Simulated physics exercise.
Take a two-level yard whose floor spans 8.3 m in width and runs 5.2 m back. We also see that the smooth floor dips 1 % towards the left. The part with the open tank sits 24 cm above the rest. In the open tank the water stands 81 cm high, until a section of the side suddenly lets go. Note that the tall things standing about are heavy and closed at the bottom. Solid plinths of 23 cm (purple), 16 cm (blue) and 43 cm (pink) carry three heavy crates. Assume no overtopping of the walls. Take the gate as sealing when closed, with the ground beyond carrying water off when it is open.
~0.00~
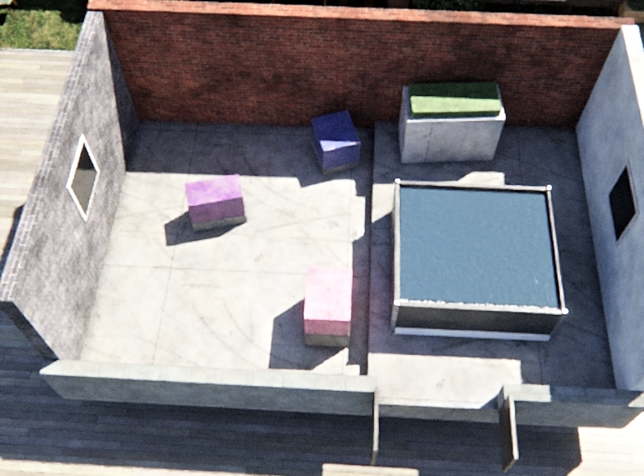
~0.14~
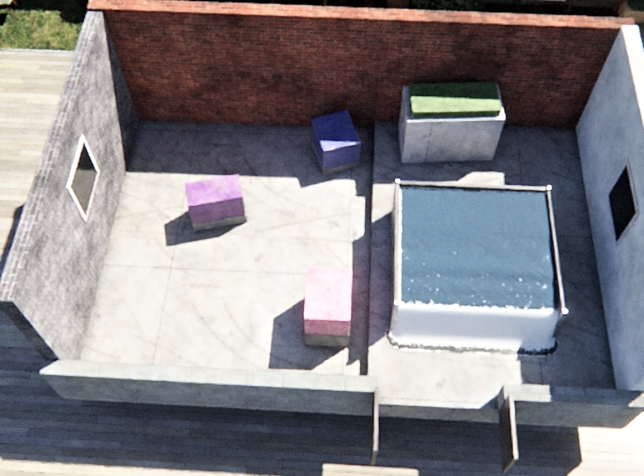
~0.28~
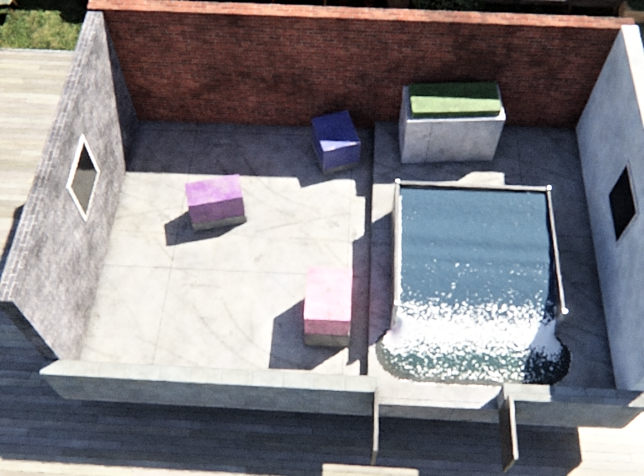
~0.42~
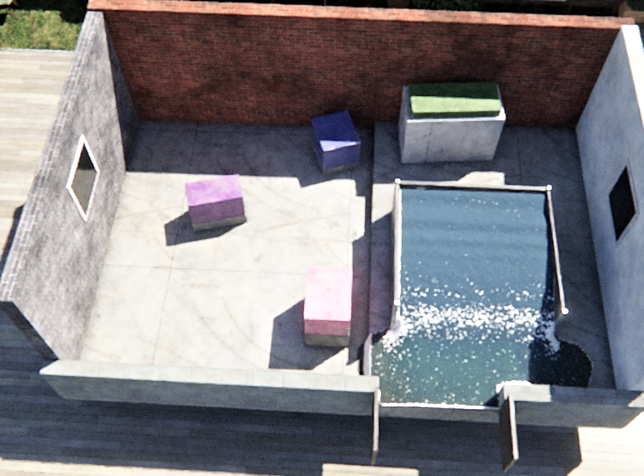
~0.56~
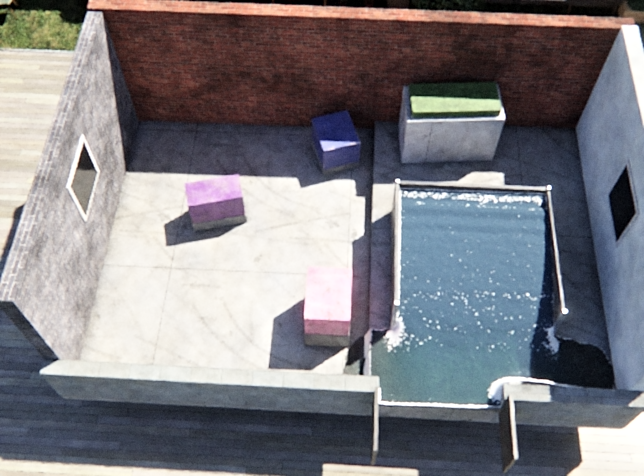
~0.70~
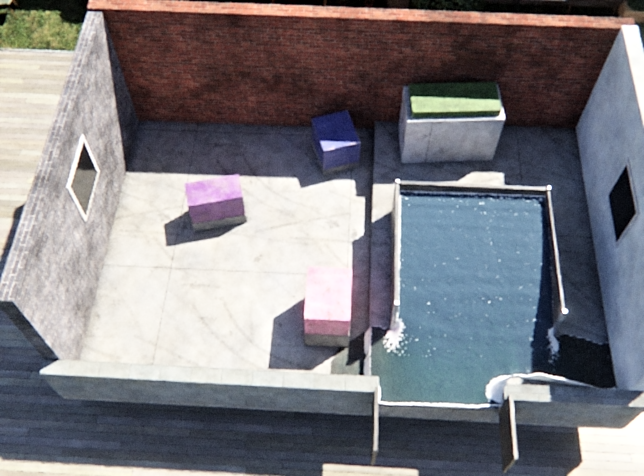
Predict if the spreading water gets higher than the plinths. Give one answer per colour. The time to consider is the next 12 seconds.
I would say the purple crate remains dry, the blue crate remains dry, the pink crate remains dry.
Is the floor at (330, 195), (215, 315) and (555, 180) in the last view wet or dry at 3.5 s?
Going through the three points: Not yet touched, then awash, then awash.
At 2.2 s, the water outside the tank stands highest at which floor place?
Close to pixel (606, 399).
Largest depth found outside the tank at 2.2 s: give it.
Depth: Approx. 44 cm.
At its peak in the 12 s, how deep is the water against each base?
Max (cm) - purple: 8; blue: 8; pink: 5.
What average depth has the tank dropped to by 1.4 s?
The mean depth is some 40 cm.
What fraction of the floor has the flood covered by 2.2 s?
About 30 per cent.
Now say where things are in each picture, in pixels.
In the first frame, the open tank at (476, 246) is whole and still, 81 cm deep.
In the second frame, water pours out at (474, 322) and has run 1.3 m, to (555, 341); deepest outside 32 cm, 81 cm at the open tank's back.
In the third frame, water pours out at (473, 324) and has run 1.5 m, to (381, 358); deepest outside 43 cm, 81 cm at the open tank's back.
In the fourth frame, the front is at (577, 394), 1.8 m from the gap at (473, 325); 3.5 m2 of floor is under water; 79 cm left at the back of the open tank.
In the fifth frame, water pours out at (472, 325) and has run 2.2 m, to (606, 399); deepest outside 73 cm, 71 cm at the open tank's back.
In the sixth frame, water pours out at (472, 326) and has run 2.5 m, to (325, 390); deepest outside 98 cm, 69 cm at the open tank's back.
After 1.4 s water covers 20 % of the floor and is deepest (58 cm) near (618, 400); purple plinth not reached, blue plinth not reached, pink plinth reached.
After 2.2 s water covers 30 % of the floor and is deepest (44 cm) near (606, 399); purple plinth not reached, blue plinth not reached, pink plinth reached.
After 3.5 s water covers 45 % of the floor and is deepest (36 cm) near (576, 129); purple plinth not reached, blue plinth not reached, pink plinth reached.
After 7.0 s water covers 70 % of the floor and is deepest (18 cm) near (489, 141); purple plinth reached, blue plinth reached, pink plinth reached.
After 12.0 s water covers 90 % of the floor and is deepest (10 cm) near (117, 214); highest at the purple plinth 8 cm, highest at the blue plinth 8 cm, highest at the pink plinth 5 cm.
